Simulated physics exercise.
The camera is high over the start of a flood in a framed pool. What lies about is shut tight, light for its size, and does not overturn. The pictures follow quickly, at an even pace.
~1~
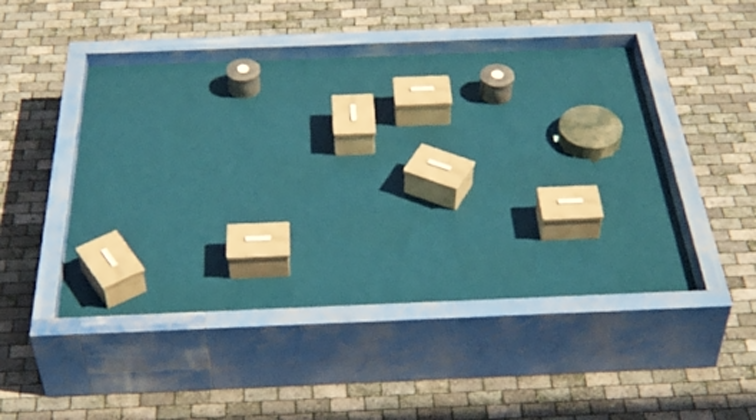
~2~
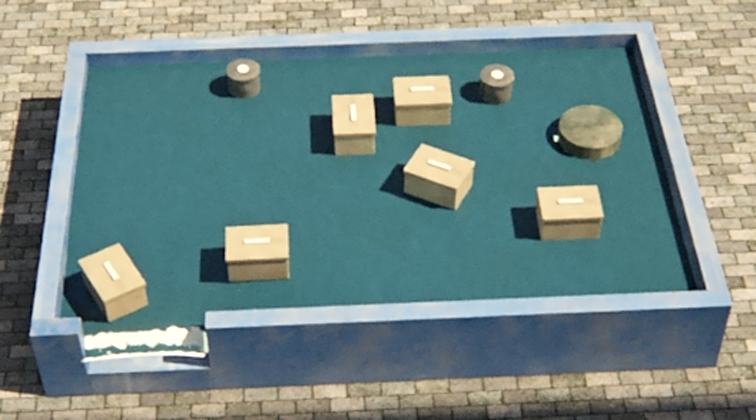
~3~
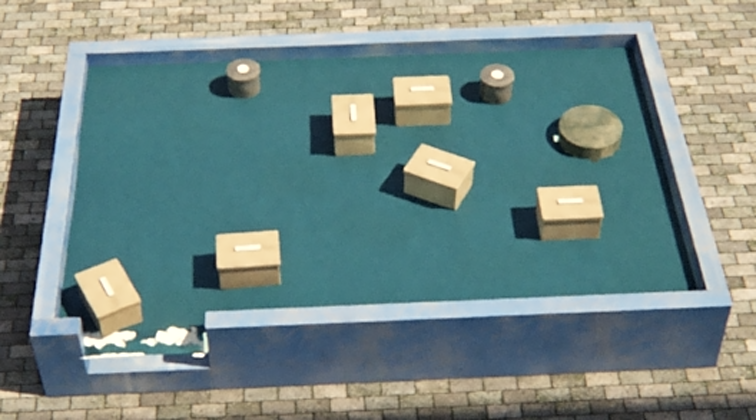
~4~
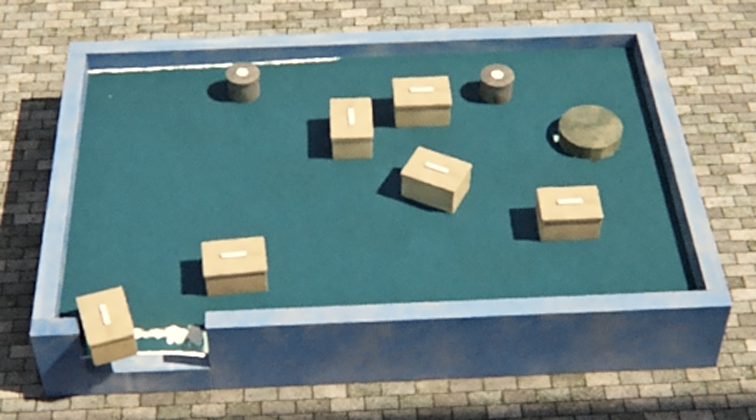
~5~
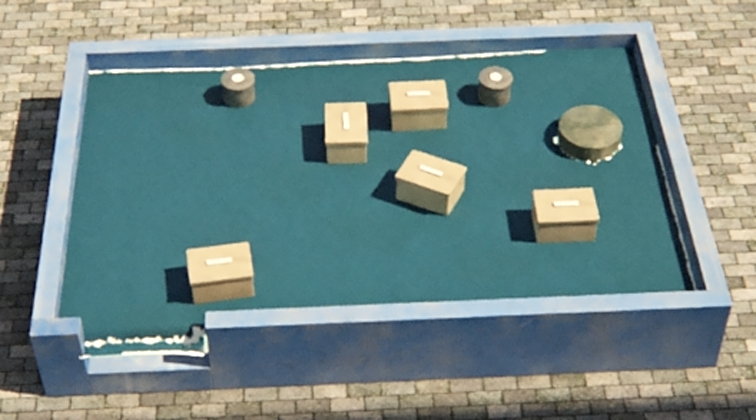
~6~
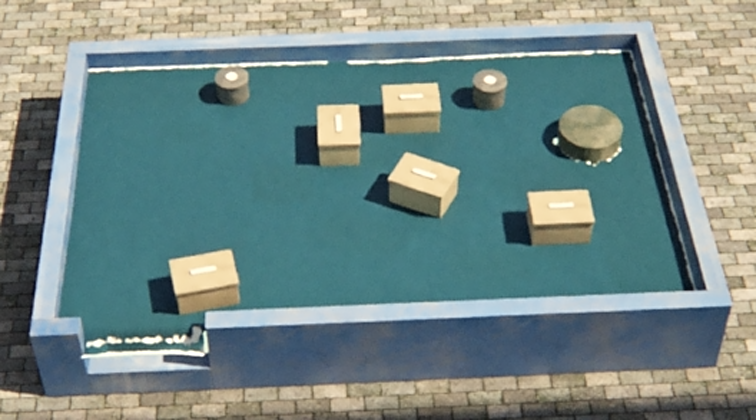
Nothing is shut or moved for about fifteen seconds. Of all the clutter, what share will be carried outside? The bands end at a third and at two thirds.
That comes to less than a third.
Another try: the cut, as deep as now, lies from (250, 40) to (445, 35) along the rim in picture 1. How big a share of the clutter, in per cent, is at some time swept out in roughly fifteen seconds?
I make it 60 per cent.
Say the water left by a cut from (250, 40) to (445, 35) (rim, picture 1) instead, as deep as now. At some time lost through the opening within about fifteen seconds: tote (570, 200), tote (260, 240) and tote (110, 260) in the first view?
As listed: Stays, stays, still in.
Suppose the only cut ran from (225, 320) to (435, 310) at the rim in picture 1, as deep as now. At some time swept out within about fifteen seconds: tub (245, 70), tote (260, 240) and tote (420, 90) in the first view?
In turn: Stays, yes, stays.
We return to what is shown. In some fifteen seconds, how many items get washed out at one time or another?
2 of them.
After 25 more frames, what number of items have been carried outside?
I count 2.
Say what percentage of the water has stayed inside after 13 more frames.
Some 80 per cent.
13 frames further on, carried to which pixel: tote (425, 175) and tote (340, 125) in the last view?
Near (375, 195) and (292, 147).
A moment on, 2 of 8 are out; 6 afloat.
Next, 2 of 8 are out; 6 afloat.
Later, 2 of 8 are out; 6 afloat.
In the end, 2 of 8 are out; 6 afloat.
